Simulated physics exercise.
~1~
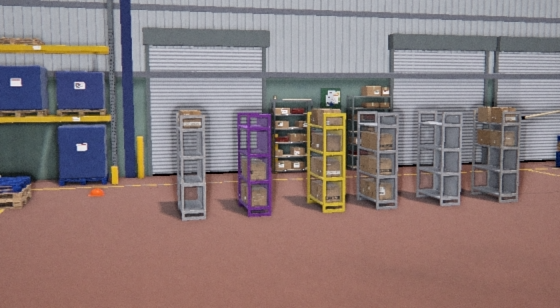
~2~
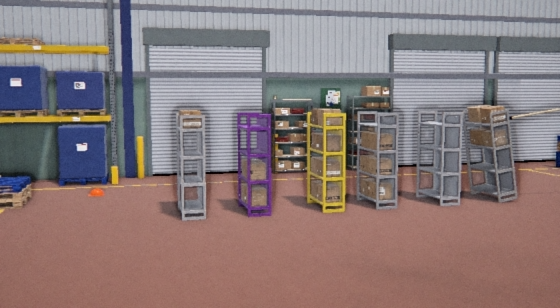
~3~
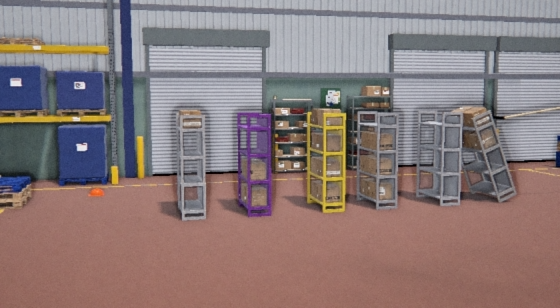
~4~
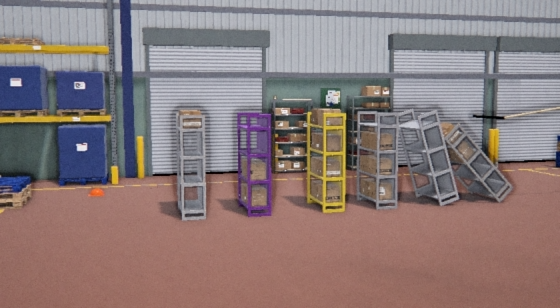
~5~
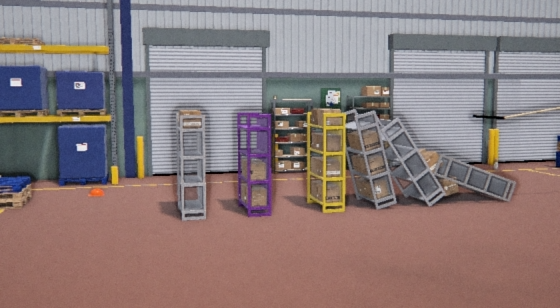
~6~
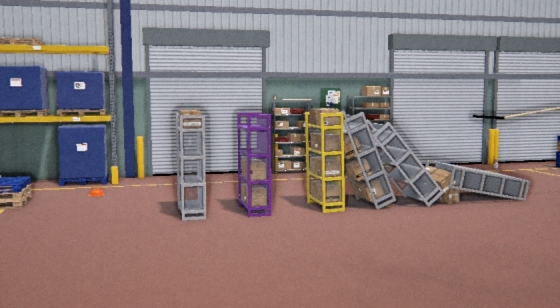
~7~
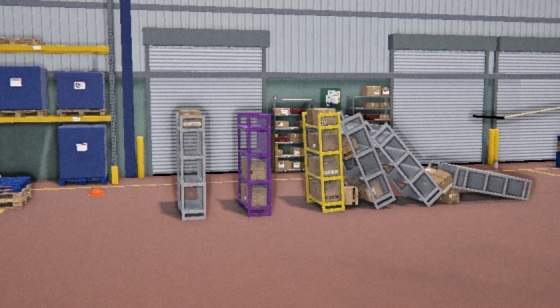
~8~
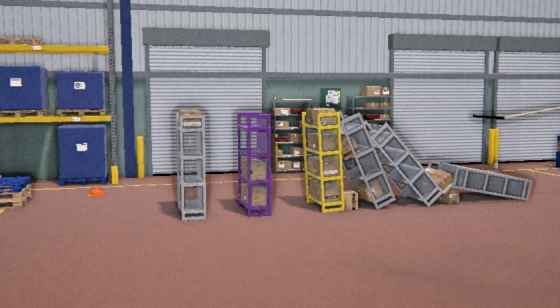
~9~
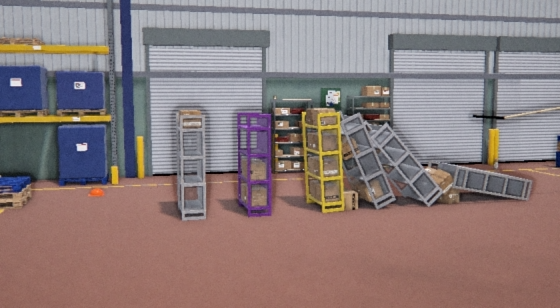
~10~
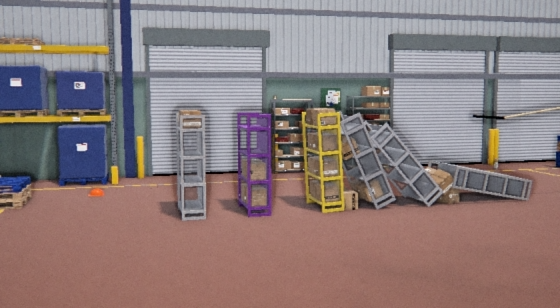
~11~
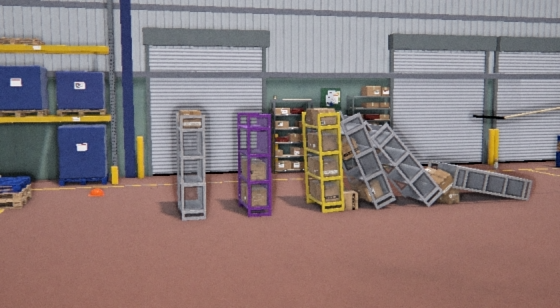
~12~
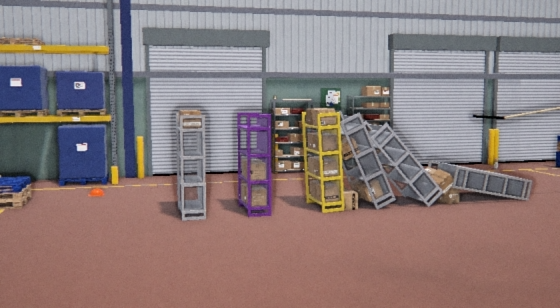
In a warehouse with roller doors and blue bins, six open shelf units holding cartons stand in a row, one of them purple and one yellow. A pole at the right moves left against the rightmost grey unit, which tilts left into its neighbour. That one leans into the next grey unit, and the first slides down until it lies almost flat. The third grey unit tips against the yellow one, and cartons spill around the bases. The yellow unit tilts only slightly and holds, leaving the purple and far left grey units upright as everything settles.
